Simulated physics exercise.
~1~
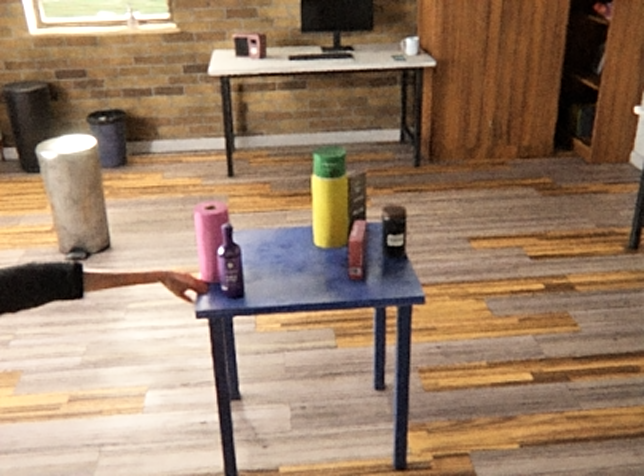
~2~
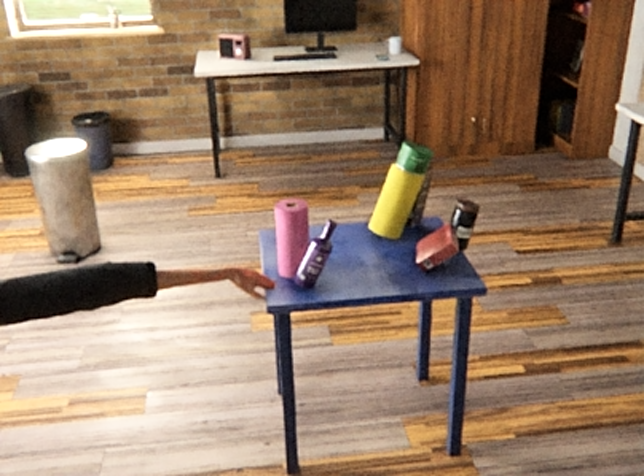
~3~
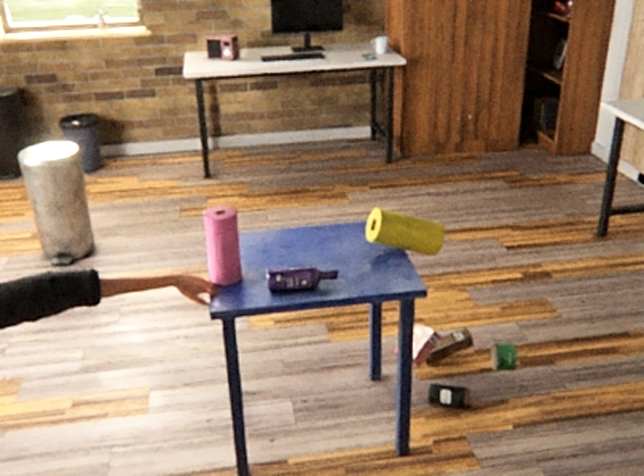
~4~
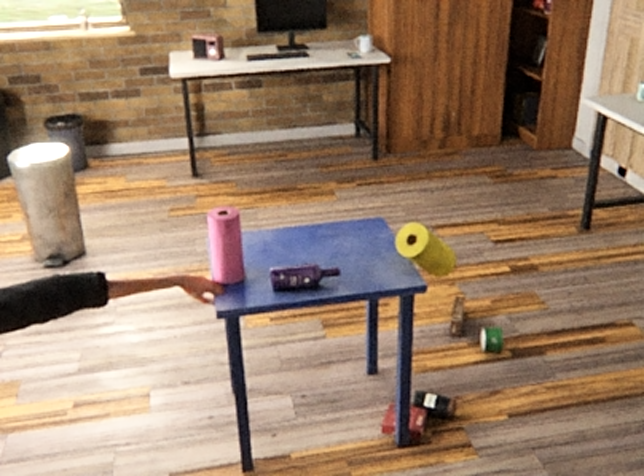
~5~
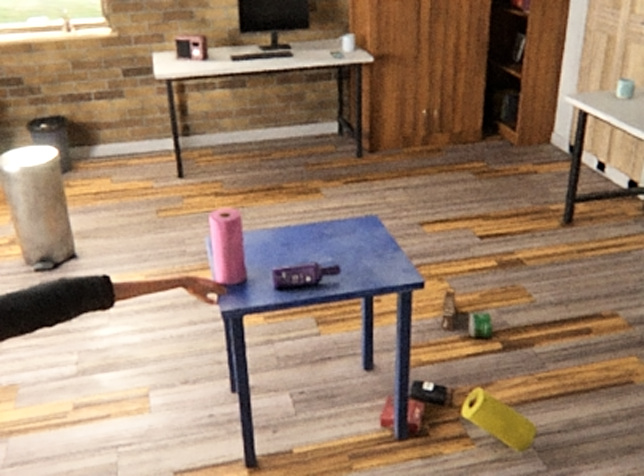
A small blue table holding a pink roll, a purple bottle, a yellow roll with a green tub on top, a black jar and two packets stands on a wooden floor, a hand at its left edge. The table shifts right, and the bottle, yellow roll, jar and packets tilt. It then jerks back left, the bottle toppling onto the tabletop while the tub, jar and packets drop off the right side. The yellow roll tips over the edge and falls after them. Finally, the pink roll stands upright beside the fallen bottle, with everything else on the floor.
